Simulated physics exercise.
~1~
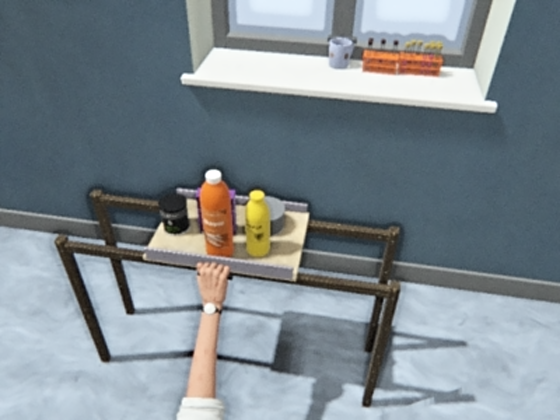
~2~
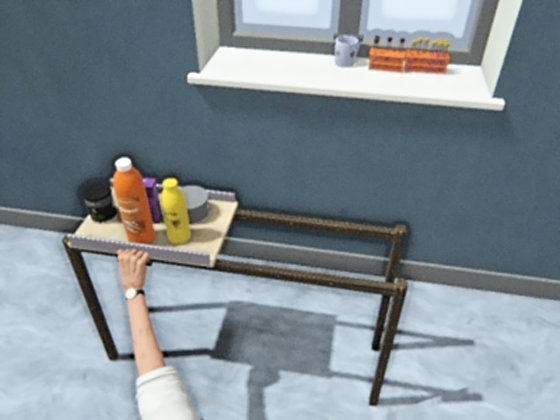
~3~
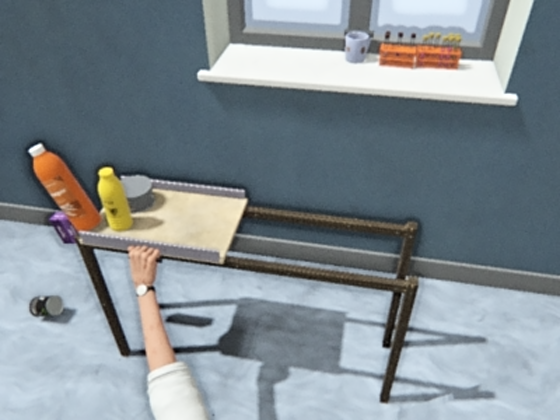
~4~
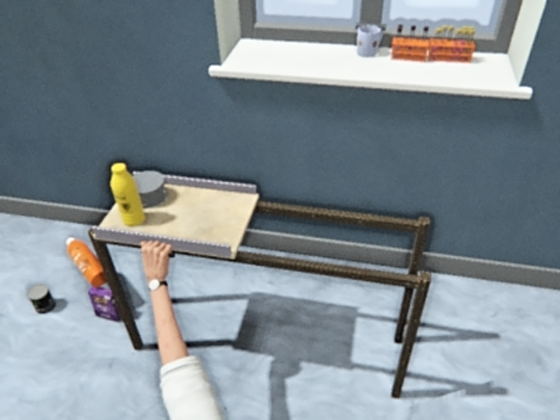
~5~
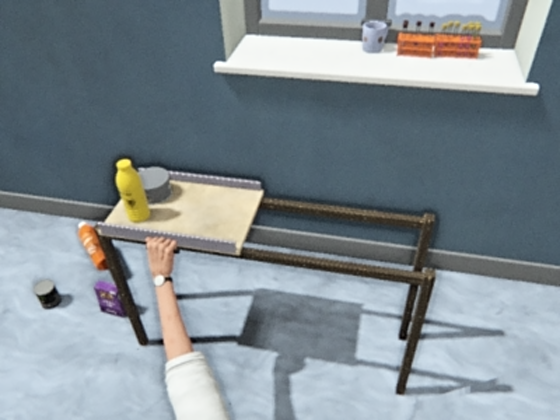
At first, a hand grips the front edge of a shallow tray on a dark rail frame beneath a window, with a black tin, an orange bottle, a purple packet, a yellow bottle and a grey tub standing on it. The hand slides the tray left to the end of the frame. The black tin drops off the left side to the floor, and the orange bottle tilts as the purple packet tips over the edge. Both then land on the floor beside the frame's left legs. At the end, the yellow bottle and grey tub remain upright on the tray.
